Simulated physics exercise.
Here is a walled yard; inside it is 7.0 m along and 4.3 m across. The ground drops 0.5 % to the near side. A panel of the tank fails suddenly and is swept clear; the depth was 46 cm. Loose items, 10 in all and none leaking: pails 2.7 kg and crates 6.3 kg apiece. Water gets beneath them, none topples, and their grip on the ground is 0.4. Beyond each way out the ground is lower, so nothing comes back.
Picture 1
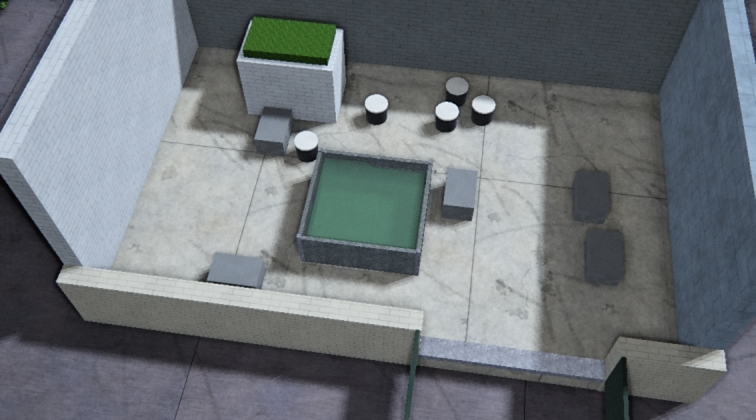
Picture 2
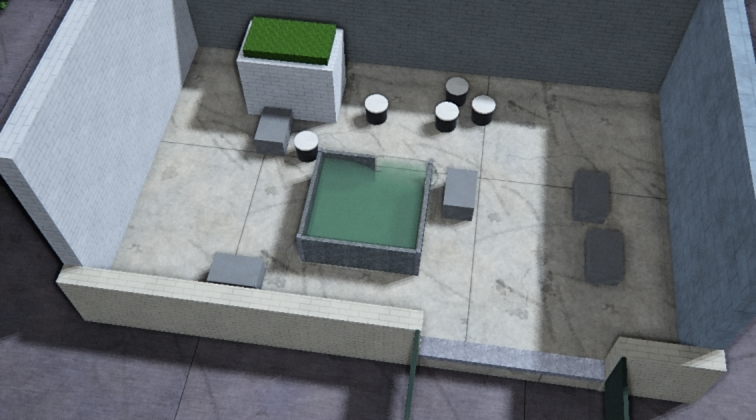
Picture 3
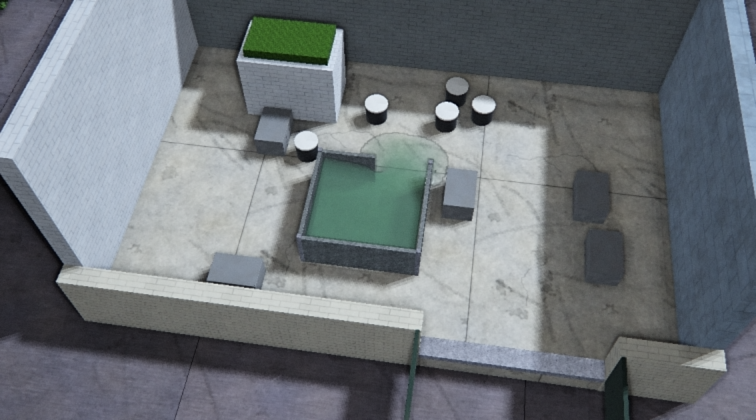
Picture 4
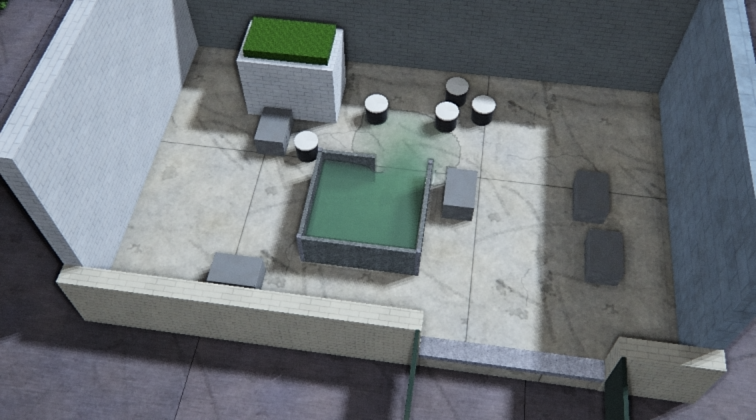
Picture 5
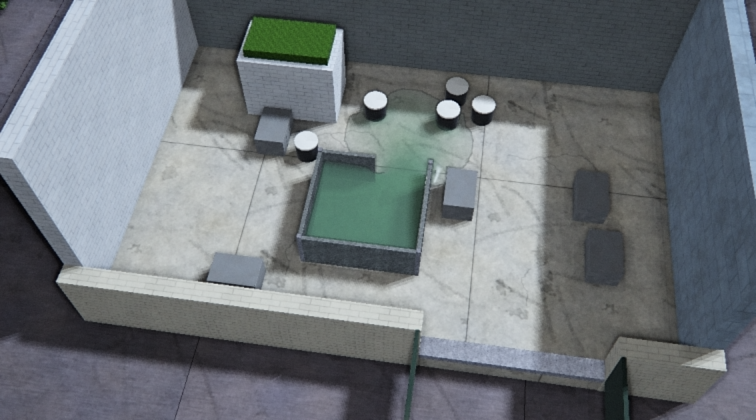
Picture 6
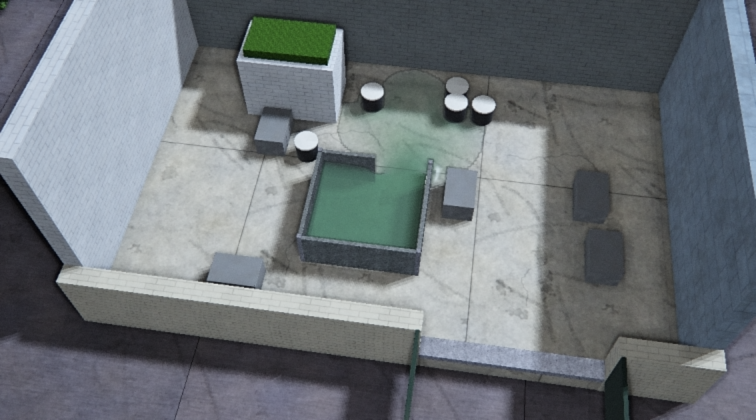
The video shows a walled yard with a square tank of green water, scattered pails and grey blocks; part of the tank's far wall disappears, water spreads across the floor behind it, and two nearby pails shift slightly.
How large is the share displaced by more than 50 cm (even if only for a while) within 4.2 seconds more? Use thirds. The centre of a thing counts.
Share: Between one and two thirds.
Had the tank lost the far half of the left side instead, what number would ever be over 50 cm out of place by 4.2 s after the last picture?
Then 2.
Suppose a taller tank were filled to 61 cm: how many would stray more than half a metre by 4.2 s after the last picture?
In that case 5 of them.
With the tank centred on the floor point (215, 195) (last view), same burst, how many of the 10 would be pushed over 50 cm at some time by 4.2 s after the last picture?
In that case 7 of them.
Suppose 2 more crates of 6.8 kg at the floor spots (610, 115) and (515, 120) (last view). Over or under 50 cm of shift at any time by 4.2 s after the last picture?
In turn: Over, past it.
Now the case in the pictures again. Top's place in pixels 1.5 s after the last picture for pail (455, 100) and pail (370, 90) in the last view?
Near (568, 78) and (302, 55).
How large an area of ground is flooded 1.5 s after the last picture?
Some 10.0 m2.
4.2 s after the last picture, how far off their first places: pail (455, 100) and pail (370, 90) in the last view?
In turn: 250 cm, 250 cm.
Then, 0.4 s after the last picture 2 of 10 are over 50 cm from their spots; 1 afloat.
Then, 1.5 s after the last picture 4 of 10 are over 50 cm from their spots; 4 afloat.
Then, 2.8 s after the last picture 4 of 10 are over 50 cm from their spots; 4 afloat.
Then, 4.2 s after the last picture 4 of 10 are over 50 cm from their spots, and 4 have been at some point; 2 afloat.
